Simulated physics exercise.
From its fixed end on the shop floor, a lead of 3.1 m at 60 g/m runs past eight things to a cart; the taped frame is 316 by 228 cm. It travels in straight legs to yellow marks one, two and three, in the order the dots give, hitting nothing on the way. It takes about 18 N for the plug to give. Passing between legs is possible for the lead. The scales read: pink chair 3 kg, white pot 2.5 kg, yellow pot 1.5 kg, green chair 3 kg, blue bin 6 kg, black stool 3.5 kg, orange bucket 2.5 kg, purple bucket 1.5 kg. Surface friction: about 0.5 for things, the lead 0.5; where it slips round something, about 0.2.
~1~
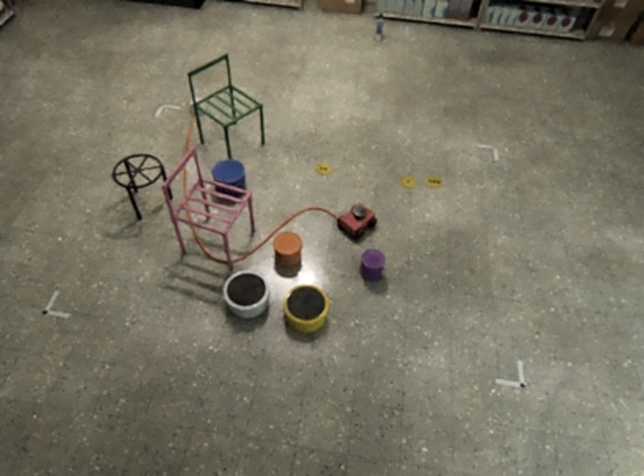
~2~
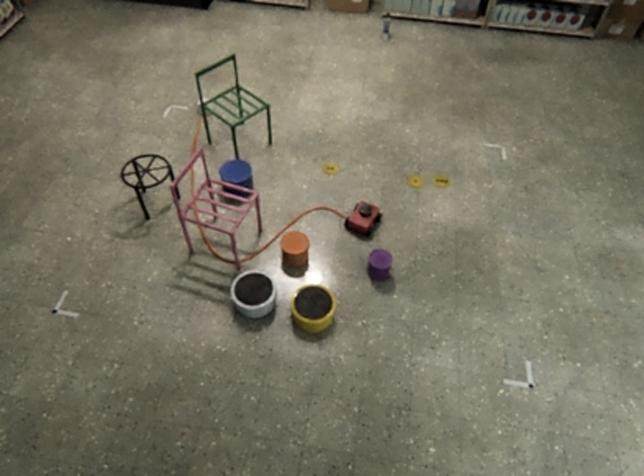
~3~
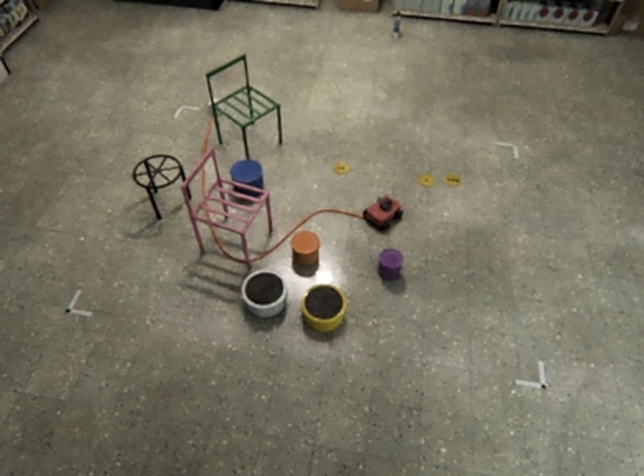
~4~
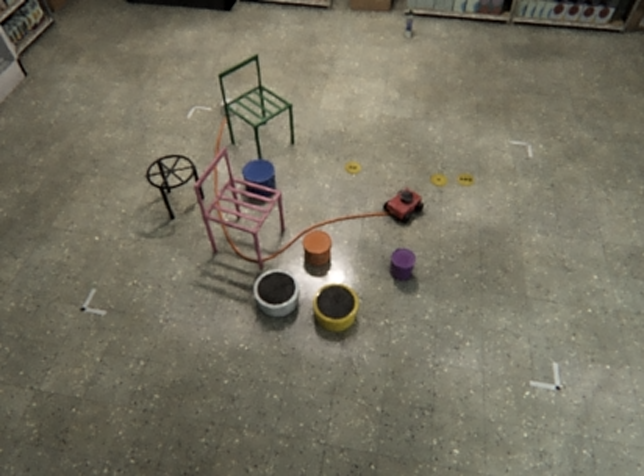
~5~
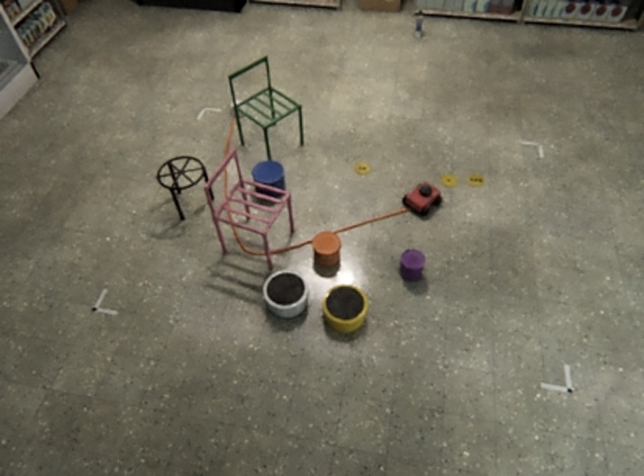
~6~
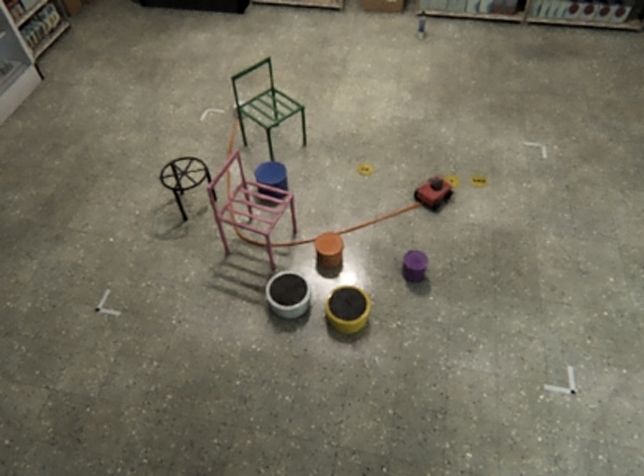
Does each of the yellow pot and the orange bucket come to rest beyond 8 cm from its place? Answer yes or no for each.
Yellow pot - no, orange bucket - no.
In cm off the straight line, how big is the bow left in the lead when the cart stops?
I'd say somewhere around 100 cm at its widest.
Next, cart at (426, 177), lead slack at the fixed end; nothing else has moved.
Then, cart at (365, 168), lead slack at the fixed end; nothing else has moved.
After that, cart at (427, 175), lead slack at the fixed end; nothing else has moved.
Later, cart at (475, 181), 5 N at the fixed end; pink chair 11 cm off its start.
At the end, cart at (475, 181), 5 N at the fixed end; orange bucket 0 cm off its start at (329, 243), yellow pot 0 cm off its start at (348, 304), pink chair 11 cm off its start at (265, 196).
